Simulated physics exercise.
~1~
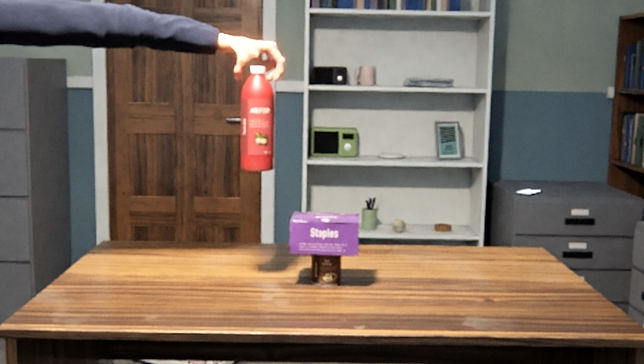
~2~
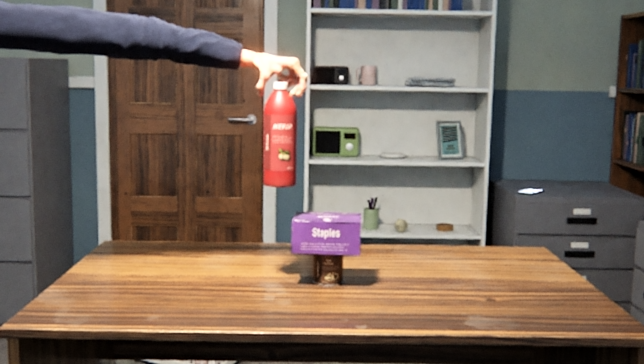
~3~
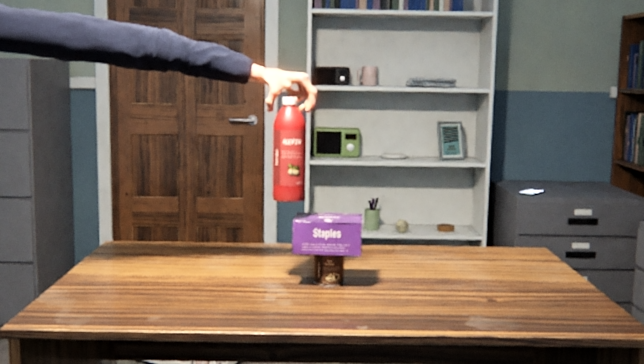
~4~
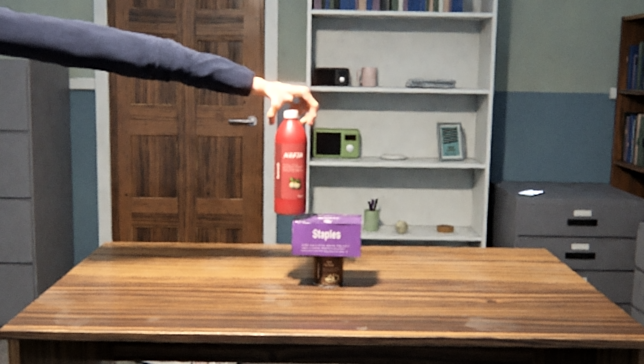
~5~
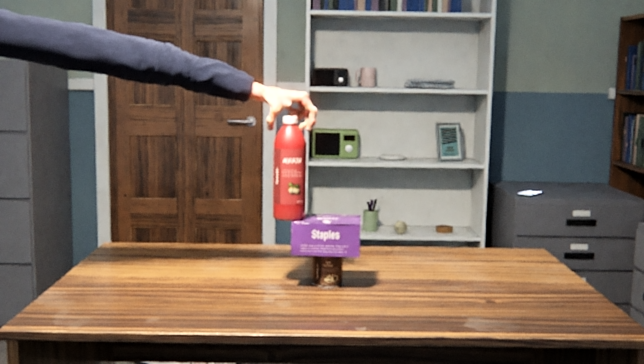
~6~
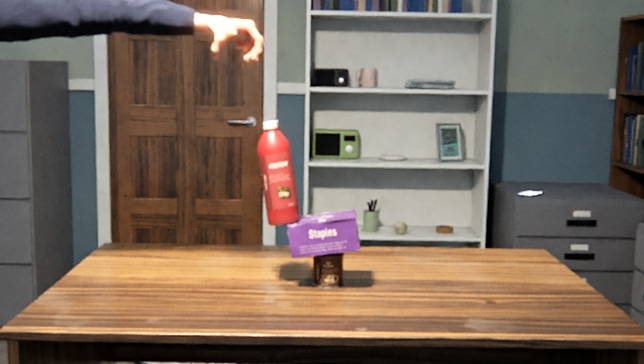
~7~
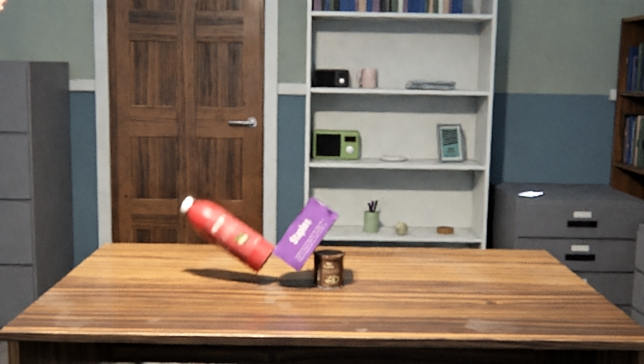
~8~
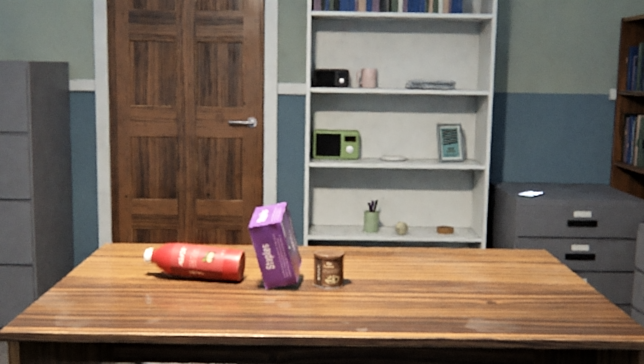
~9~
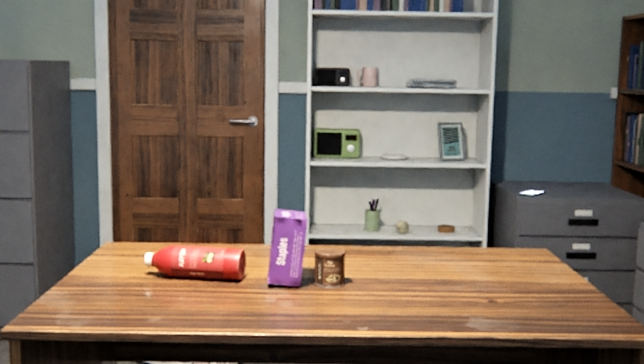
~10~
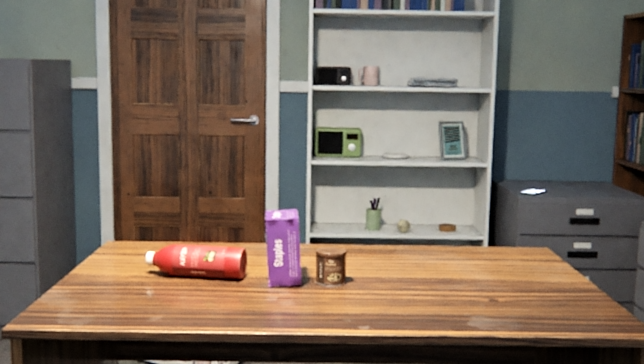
A red bottle toppled off a purple staples box after a hand set it on the box's left edge and let go, tipping the box off a small brown pot. The bottle ended up on its side, the box on end beside the unmoved pot.
